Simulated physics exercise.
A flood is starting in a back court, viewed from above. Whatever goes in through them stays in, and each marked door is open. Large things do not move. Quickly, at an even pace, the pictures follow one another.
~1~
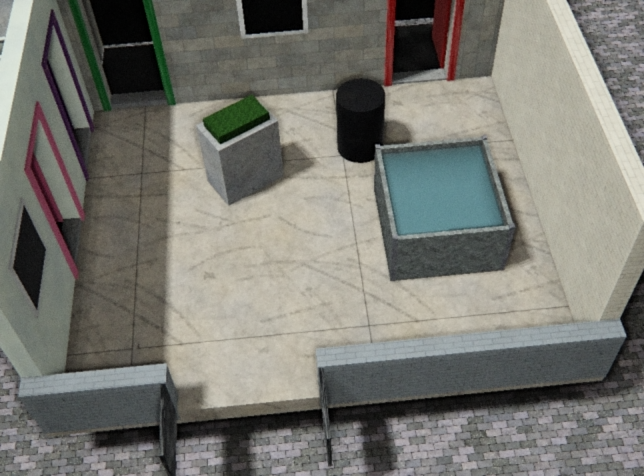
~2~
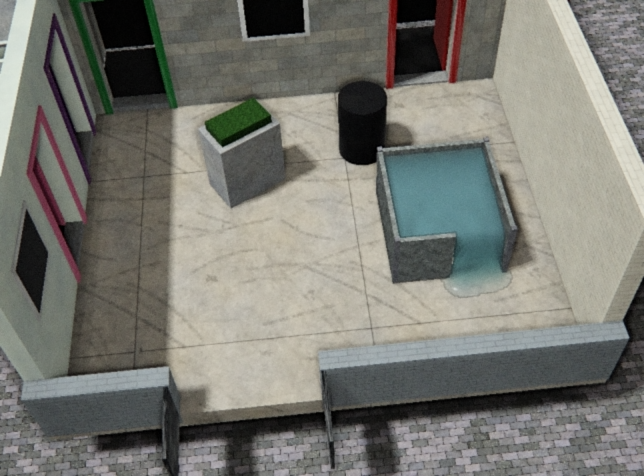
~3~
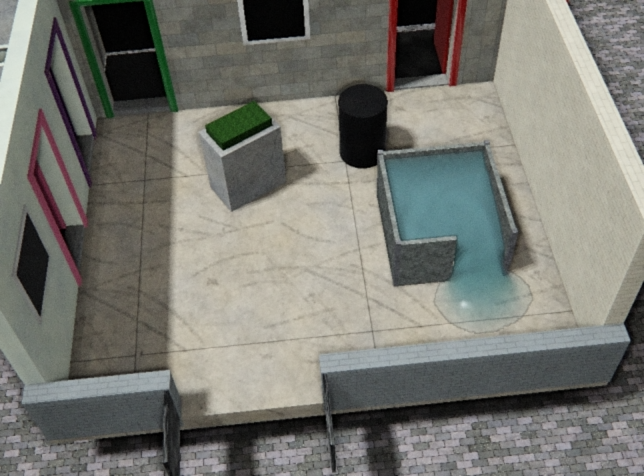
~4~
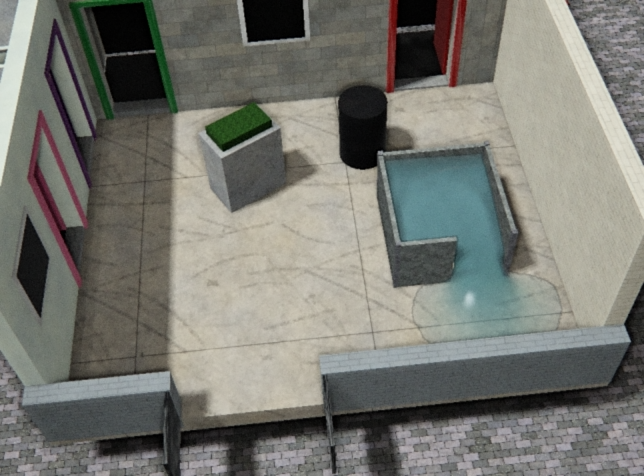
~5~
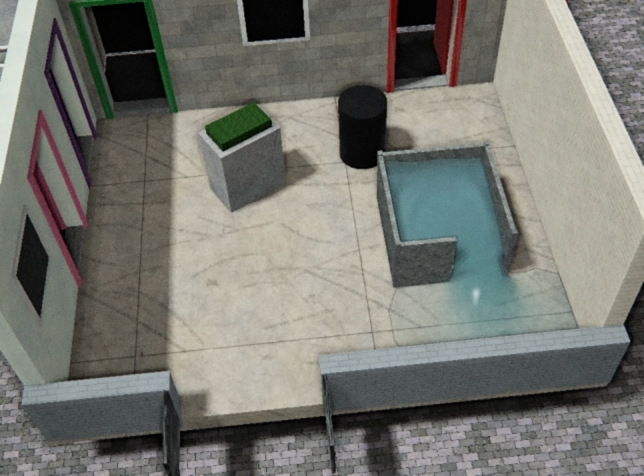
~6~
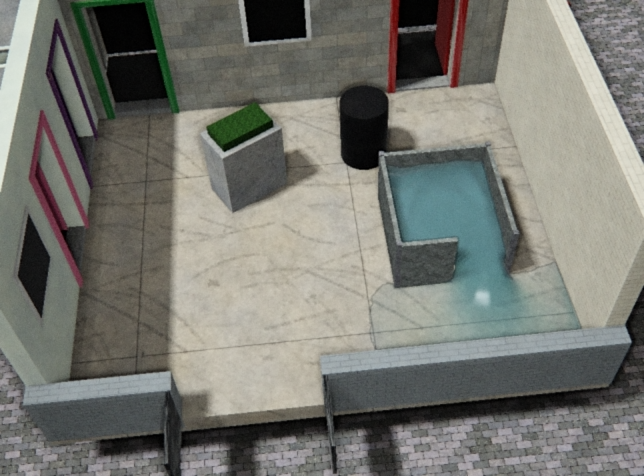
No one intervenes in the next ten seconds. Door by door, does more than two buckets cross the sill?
My prediction: The pink door is going to let through no more than allowed. The green door is going to let through no more than allowed. The red door is going to let through more than allowed. The purple door is going to let through no more than allowed.
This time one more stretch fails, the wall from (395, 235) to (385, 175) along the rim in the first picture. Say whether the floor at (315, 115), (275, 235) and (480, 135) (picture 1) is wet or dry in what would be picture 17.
In the order you gave them, I get still bare, drenched, still bare.
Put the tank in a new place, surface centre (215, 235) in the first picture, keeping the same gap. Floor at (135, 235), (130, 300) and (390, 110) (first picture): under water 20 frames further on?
The first spot ends up left untouched, the second left untouched and the third left untouched.
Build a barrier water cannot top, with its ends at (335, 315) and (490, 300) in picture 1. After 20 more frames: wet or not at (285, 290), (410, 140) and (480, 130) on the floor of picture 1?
In order: Soaked, untouched, soaked.
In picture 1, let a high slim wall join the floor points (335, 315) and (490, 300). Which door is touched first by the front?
The one in pink.
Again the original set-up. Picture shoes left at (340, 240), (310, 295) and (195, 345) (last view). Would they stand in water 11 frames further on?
Result, in that order: Not wetted / wetted / wetted.
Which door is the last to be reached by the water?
Answer - the green door.
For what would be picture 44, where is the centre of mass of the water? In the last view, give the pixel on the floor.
I reckon somewhere around (342, 242).
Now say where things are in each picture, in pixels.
The open tank at (441, 190) is whole and still, in the first picture.
Water pours out at (477, 259) and has run to (451, 286), in the second picture.
Water pours out at (478, 263) and has run to (475, 326), in the third picture.
The front is at a hidden place, out from the gap at (478, 265), in the fourth picture.
Water pours out at (478, 265) and has run to a hidden place, in the fifth picture.
The front is at a hidden place, out from the gap at (479, 265), in the sixth picture.
A moment on, water covers 15 % of the floor; the pink door not reached, the green door not reached, the red door not reached, the purple door not reached.
Next, water covers 30 % of the floor; the pink door not reached, the green door not reached, the red door not reached, the purple door not reached.
Then, water covers 60 % of the floor; the pink door wet at the sill, nothing in, the green door not reached, the red door under two buckets in, the purple door not reached.
Later, water covers 85 % of the floor; the pink door under two buckets in, the green door wet at the sill, nothing in, the red door over two buckets in, the purple door wet at the sill, nothing in.
In the end, water covers 95 % of the floor; the pink door under two buckets in, the green door wet at the sill, nothing in, the red door over two buckets in, the purple door wet at the sill, nothing in.
